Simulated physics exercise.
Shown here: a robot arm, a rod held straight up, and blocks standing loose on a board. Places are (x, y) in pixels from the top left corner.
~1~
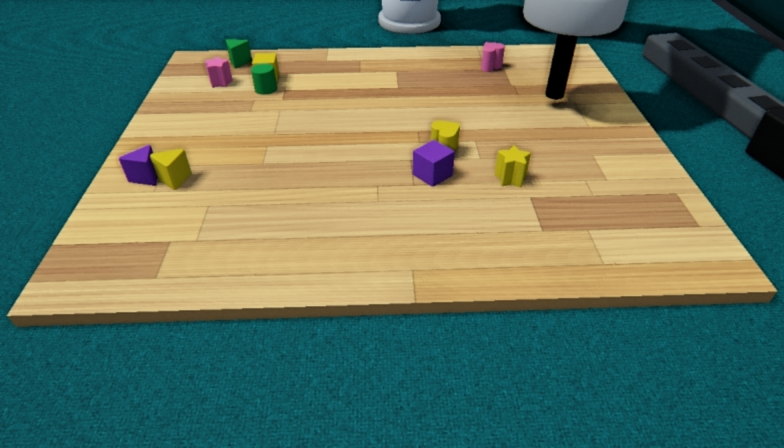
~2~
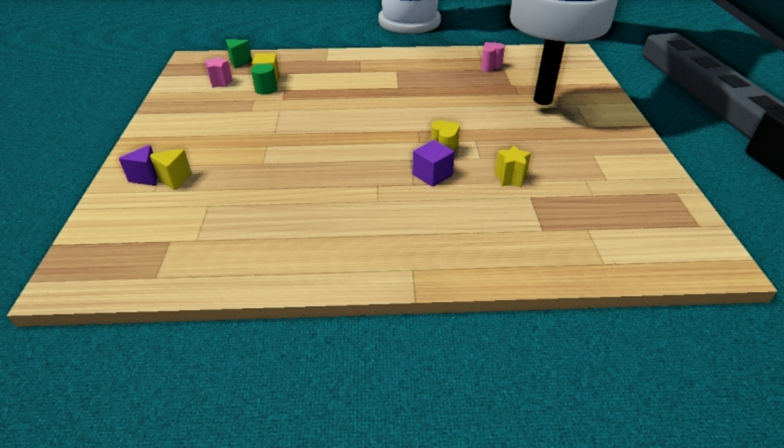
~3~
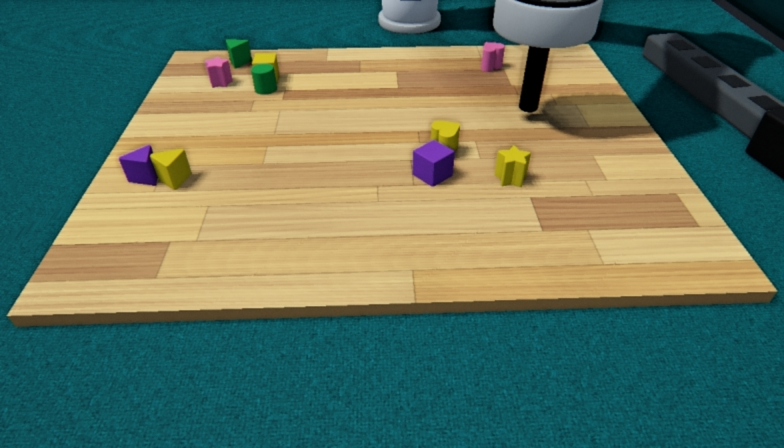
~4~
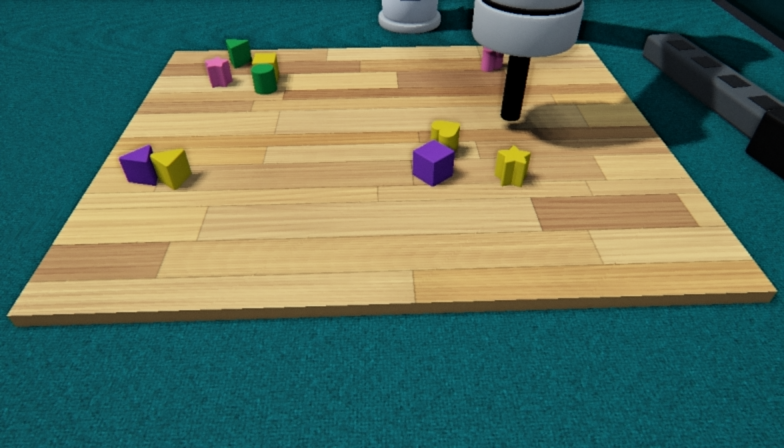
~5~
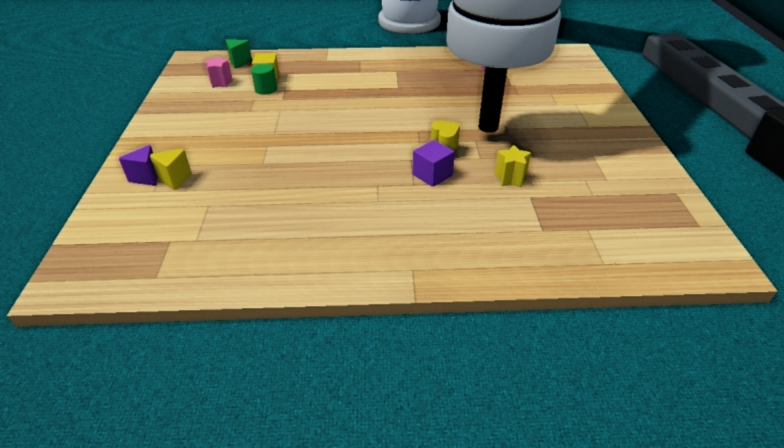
The robot arm's black rod moves left and nearer across the board, touching no blocks.
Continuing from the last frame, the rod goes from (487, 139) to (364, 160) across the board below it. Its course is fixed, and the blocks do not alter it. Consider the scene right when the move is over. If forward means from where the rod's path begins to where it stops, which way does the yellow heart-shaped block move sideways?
It shifts leftward.
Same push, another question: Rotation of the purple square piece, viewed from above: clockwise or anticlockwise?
The answer is counter-clockwise.
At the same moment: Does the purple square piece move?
It seems so.
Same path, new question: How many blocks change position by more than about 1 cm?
The way I see it, the answer is two.
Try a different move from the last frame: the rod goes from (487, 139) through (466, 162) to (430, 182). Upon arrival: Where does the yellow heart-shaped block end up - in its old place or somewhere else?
It will be resting on its spot.
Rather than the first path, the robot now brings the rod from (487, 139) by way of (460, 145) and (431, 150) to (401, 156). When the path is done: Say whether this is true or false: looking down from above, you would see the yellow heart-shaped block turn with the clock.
This is false.
The first path, step by step. One third of the way, rod at (446, 135); yellow heart-shaped block at (431, 132).
Two thirds of the way, rod at (406, 141); purple square piece at (425, 157), turned 55° anticlockwise; yellow heart-shaped block at (397, 142), turned 50° anticlockwise.
At the end, rod at (363, 149); purple square piece at (425, 157), turned 60° anticlockwise; yellow heart-shaped block at (385, 146), turned 120° anticlockwise; yellow star block in place.
